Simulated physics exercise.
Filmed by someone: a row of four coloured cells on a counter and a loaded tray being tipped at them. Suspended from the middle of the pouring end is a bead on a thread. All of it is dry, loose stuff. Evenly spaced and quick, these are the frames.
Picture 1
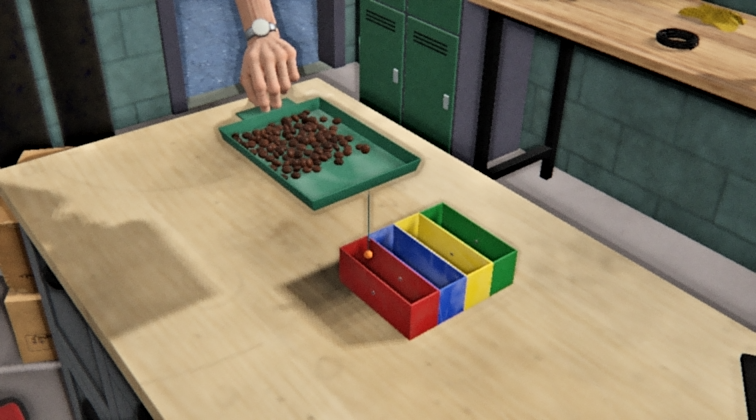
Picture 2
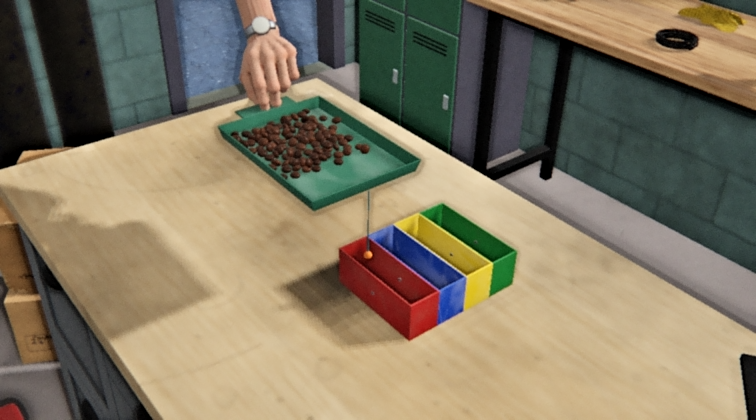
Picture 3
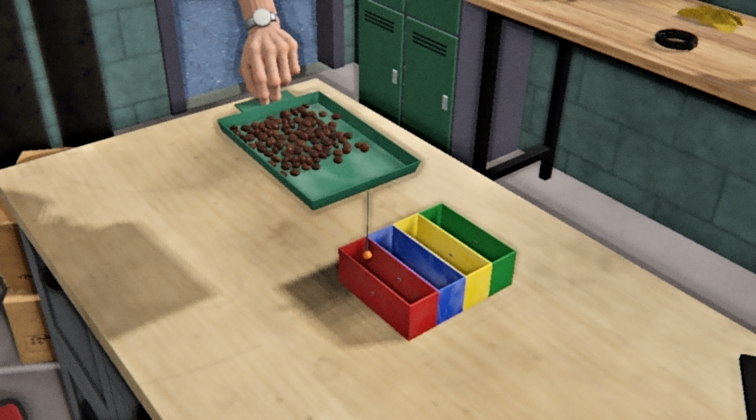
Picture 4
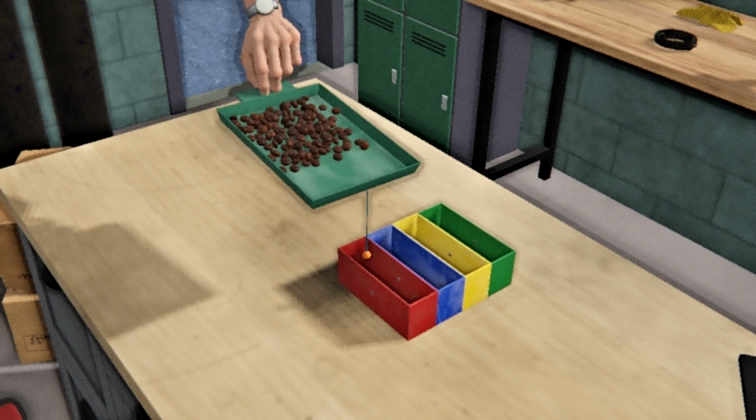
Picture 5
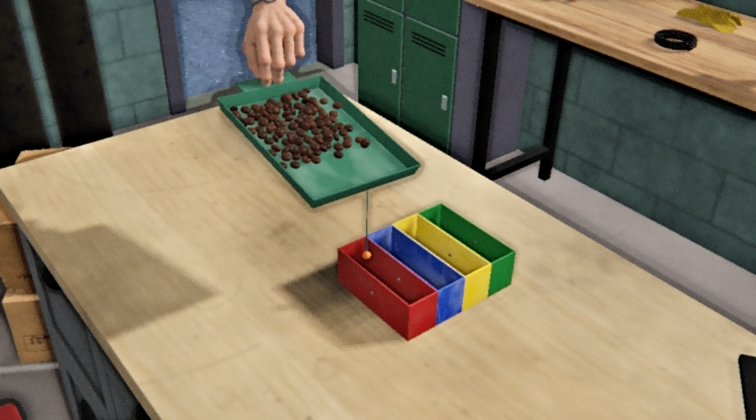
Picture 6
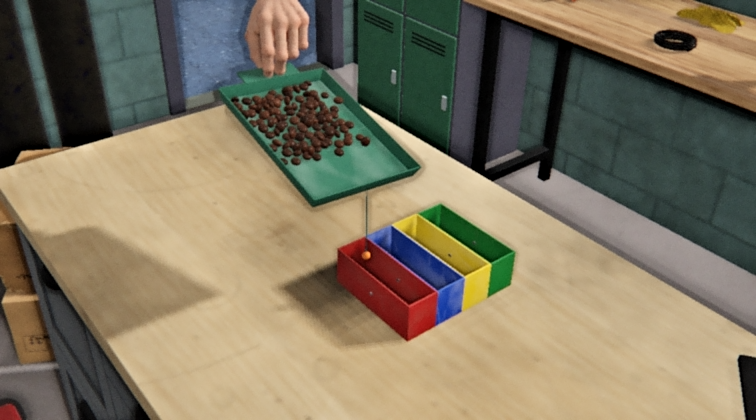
On a wooden table, a hand raises the back of a green tray of brown pieces.
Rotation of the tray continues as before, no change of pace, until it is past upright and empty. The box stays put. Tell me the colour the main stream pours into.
The main stream pours into the blue cell.
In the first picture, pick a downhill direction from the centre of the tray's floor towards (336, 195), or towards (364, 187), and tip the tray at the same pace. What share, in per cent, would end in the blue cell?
In turn, 0 percent and then 20 percent.
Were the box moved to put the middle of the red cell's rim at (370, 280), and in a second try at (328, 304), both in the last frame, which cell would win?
Run one gives the yellow cell; run two gives green.
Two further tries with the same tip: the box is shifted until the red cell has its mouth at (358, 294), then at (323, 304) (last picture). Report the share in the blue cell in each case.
First position: Some 20 %; second position: Some 0 %.
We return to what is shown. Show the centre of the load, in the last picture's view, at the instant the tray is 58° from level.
Somewhere about pixel (388, 170).
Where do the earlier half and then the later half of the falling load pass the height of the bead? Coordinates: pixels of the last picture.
First part (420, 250), rest (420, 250).
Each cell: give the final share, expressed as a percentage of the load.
The red cell ends with 30 per cent, the blue cell with 50 per cent, the yellow cell with 20 per cent and the green cell with 0 per cent.
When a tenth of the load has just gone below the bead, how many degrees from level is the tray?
Roughly 65 degrees.
Shortly afterwards, tray tipped steeply; the bulk on the tray; only a few in the red cell; only a few in the blue cell; a little falling or outside the box.
Next, tray tipped right over; near a third on the tray; near a quarter in the blue cell; a little in the yellow cell; a little in the red cell; near a quarter falling or outside the box.
Some moments later, tray tipped past a quarter turn; near half in the blue cell; near a quarter in the red cell; a little in the yellow cell; a little falling or outside the box.
In the end, tray tipped past a quarter turn; near half in the blue cell; near a quarter in the red cell; a little in the yellow cell; none at all in the green cell; a little outside the box.
